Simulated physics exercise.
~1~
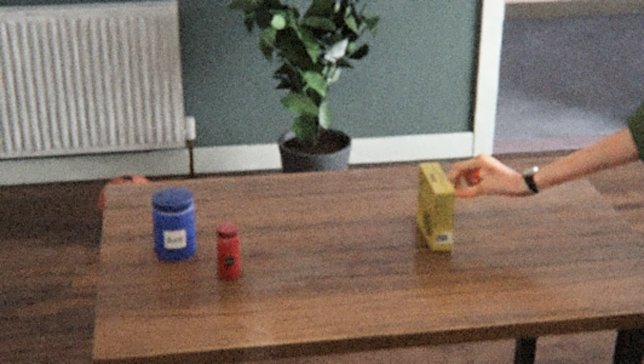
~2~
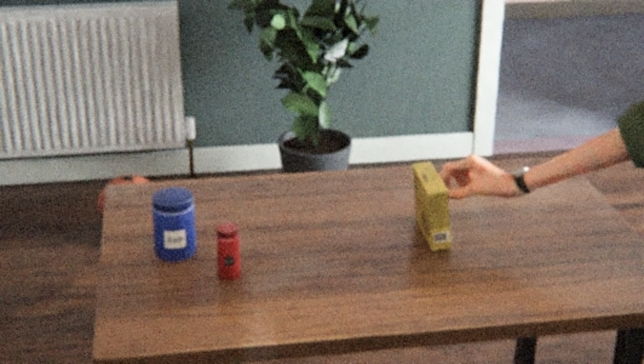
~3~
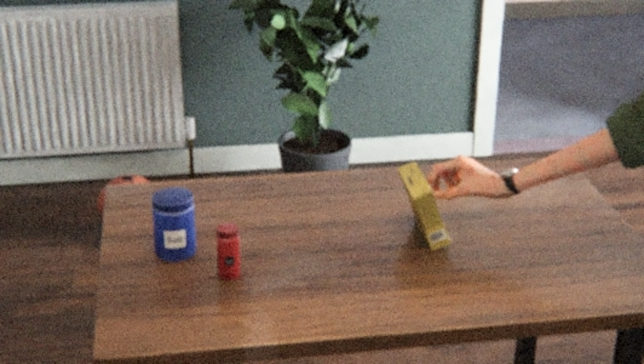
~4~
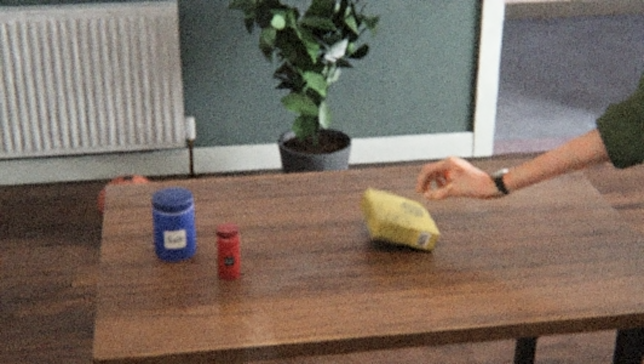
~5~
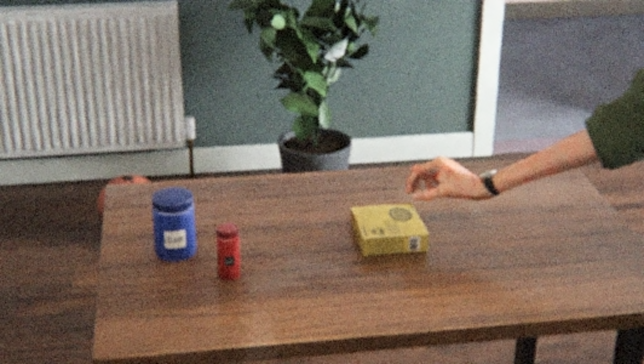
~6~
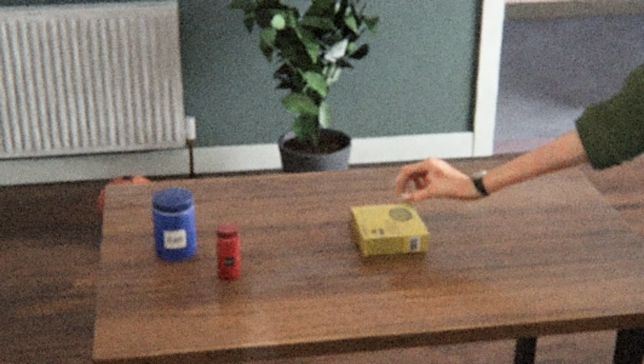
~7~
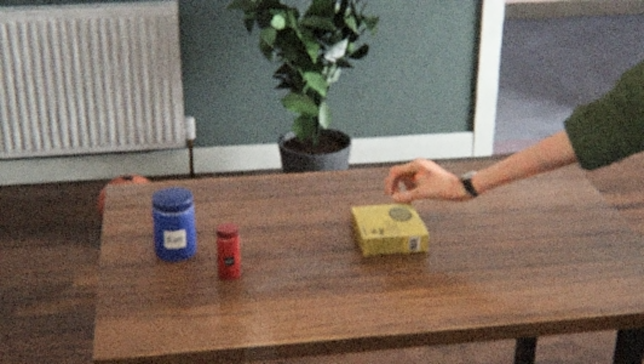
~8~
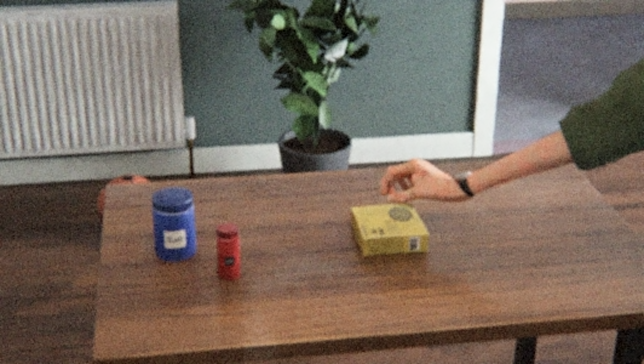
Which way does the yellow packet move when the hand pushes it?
The yellow packet moves to the left, tipping over that way as the hand pushes from the right.
